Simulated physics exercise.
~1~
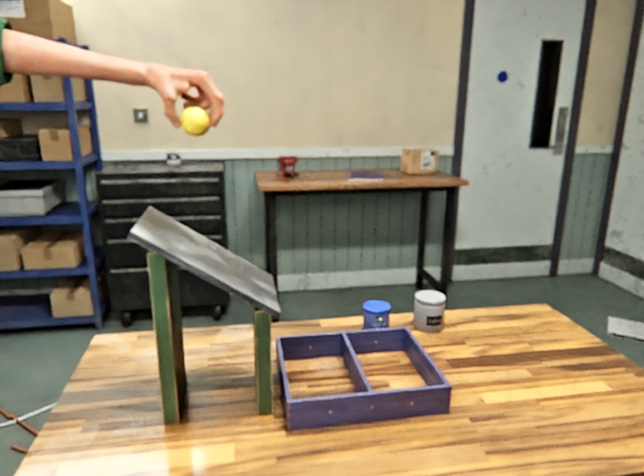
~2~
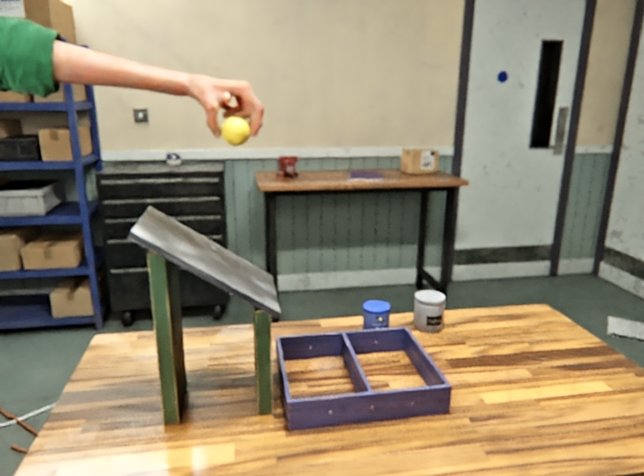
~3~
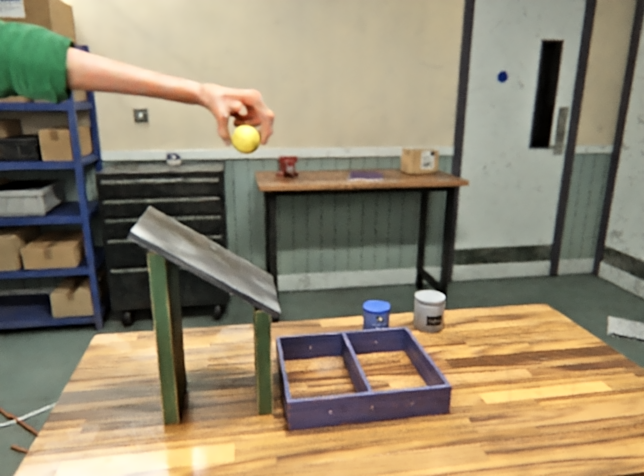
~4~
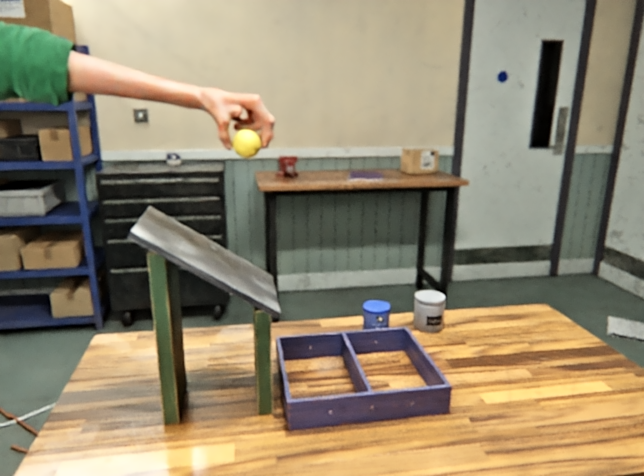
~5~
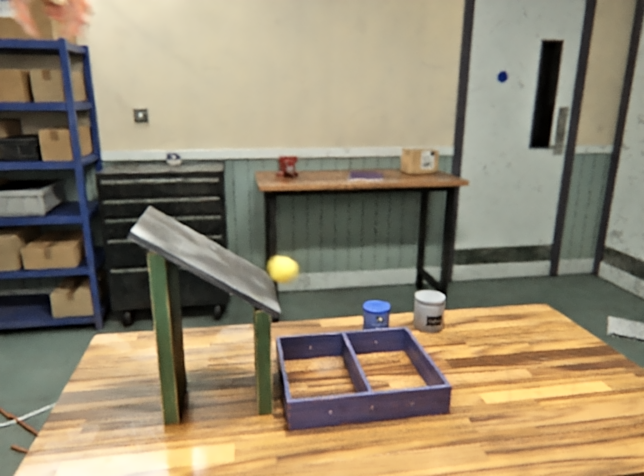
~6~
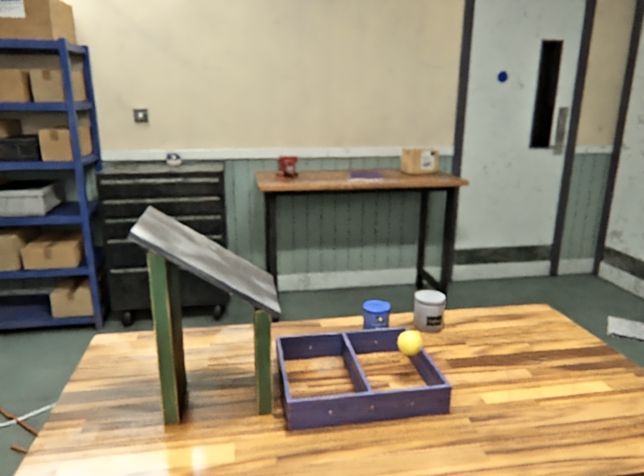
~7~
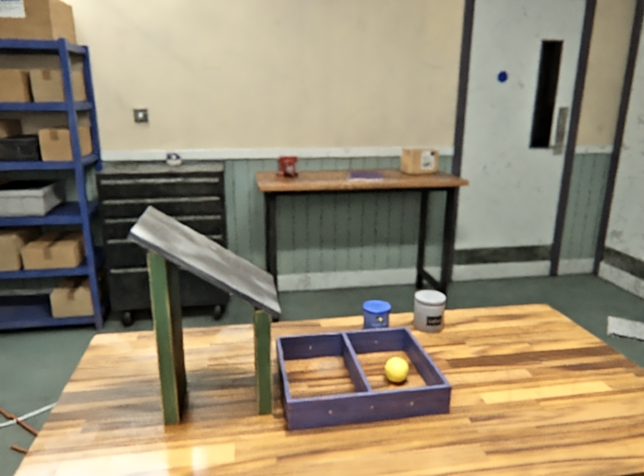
The video shows a hand holding a yellow lemon over a sloping board beside a purple tray with two bays, then releasing it. The lemon drops to the board's lower end, travels right, and comes to rest in the farther bay, while a blue tin and grey jar stay put.
